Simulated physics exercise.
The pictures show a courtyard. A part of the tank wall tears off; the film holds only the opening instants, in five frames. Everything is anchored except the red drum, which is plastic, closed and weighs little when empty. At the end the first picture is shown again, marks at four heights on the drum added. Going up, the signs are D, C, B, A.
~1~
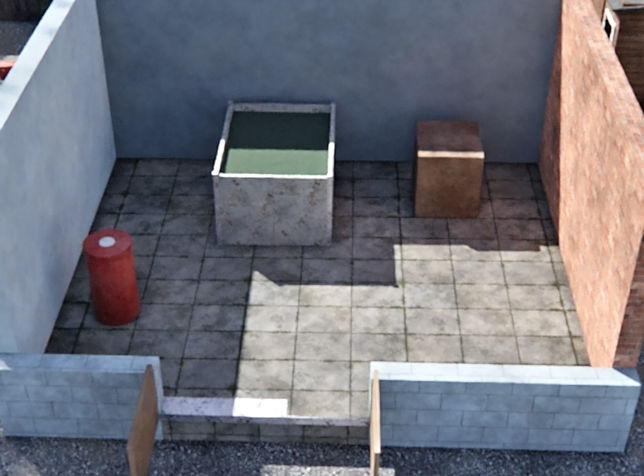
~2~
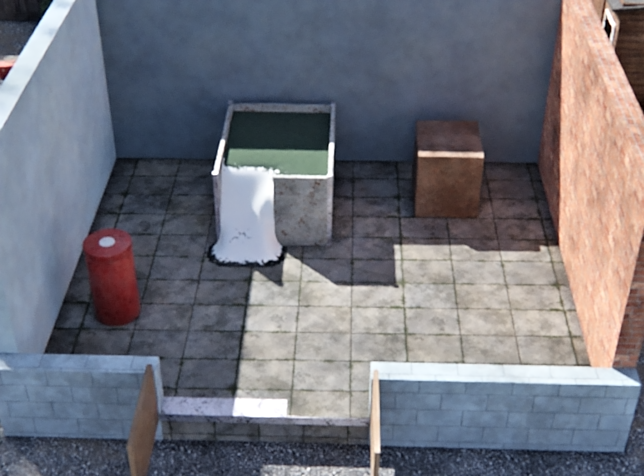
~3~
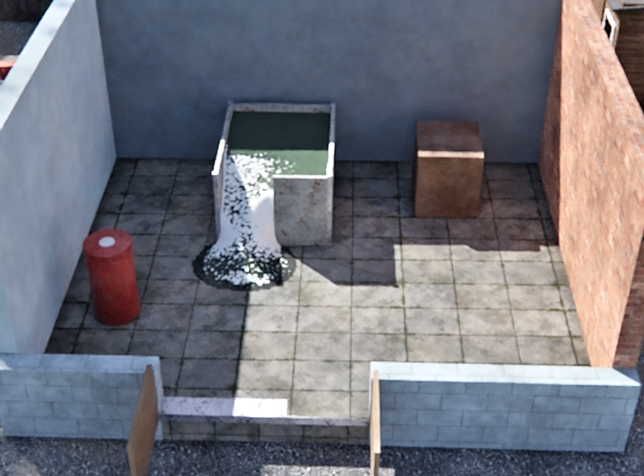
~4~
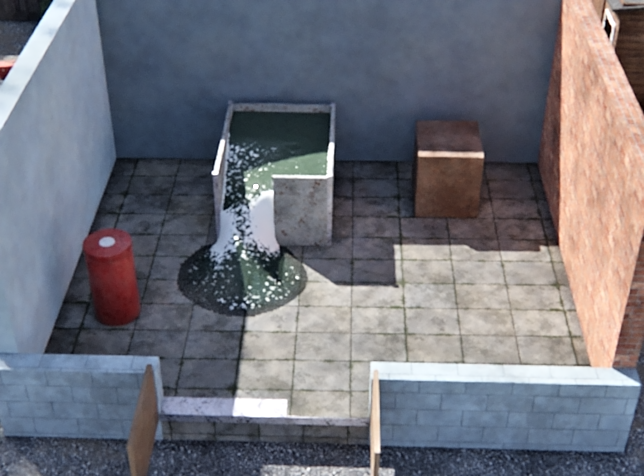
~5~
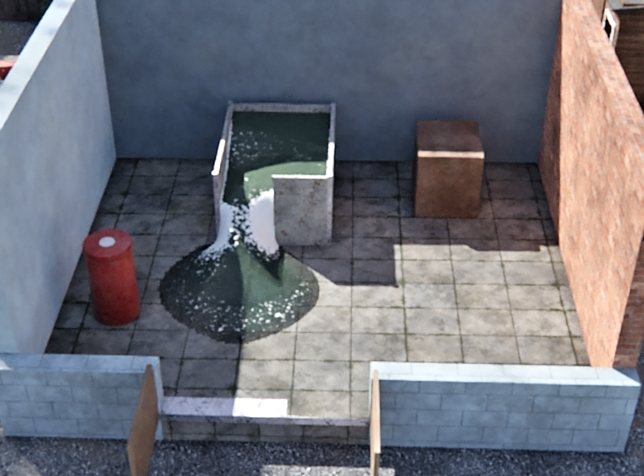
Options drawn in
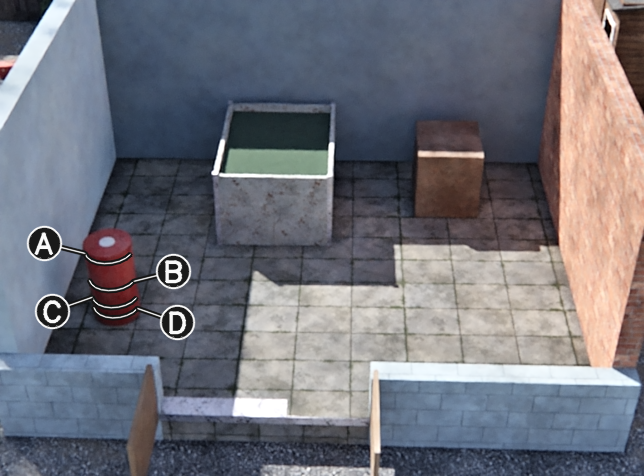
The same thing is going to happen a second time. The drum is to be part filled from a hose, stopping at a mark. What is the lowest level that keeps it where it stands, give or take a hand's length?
The answer is mark C.
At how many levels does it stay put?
Three of the four.
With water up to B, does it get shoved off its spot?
No.
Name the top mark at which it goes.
Here it is mark D.
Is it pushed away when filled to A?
No, not at all.
On the marked copy, A at (104, 263); B at (108, 290); C at (111, 307); D at (112, 317); from the bottom up D, C, B, A.
For mark A, it does not move.
For mark B, it does not move.
For mark C, it shifts by a finger or two and stays.
For mark D, it is pushed about twice its own width away.
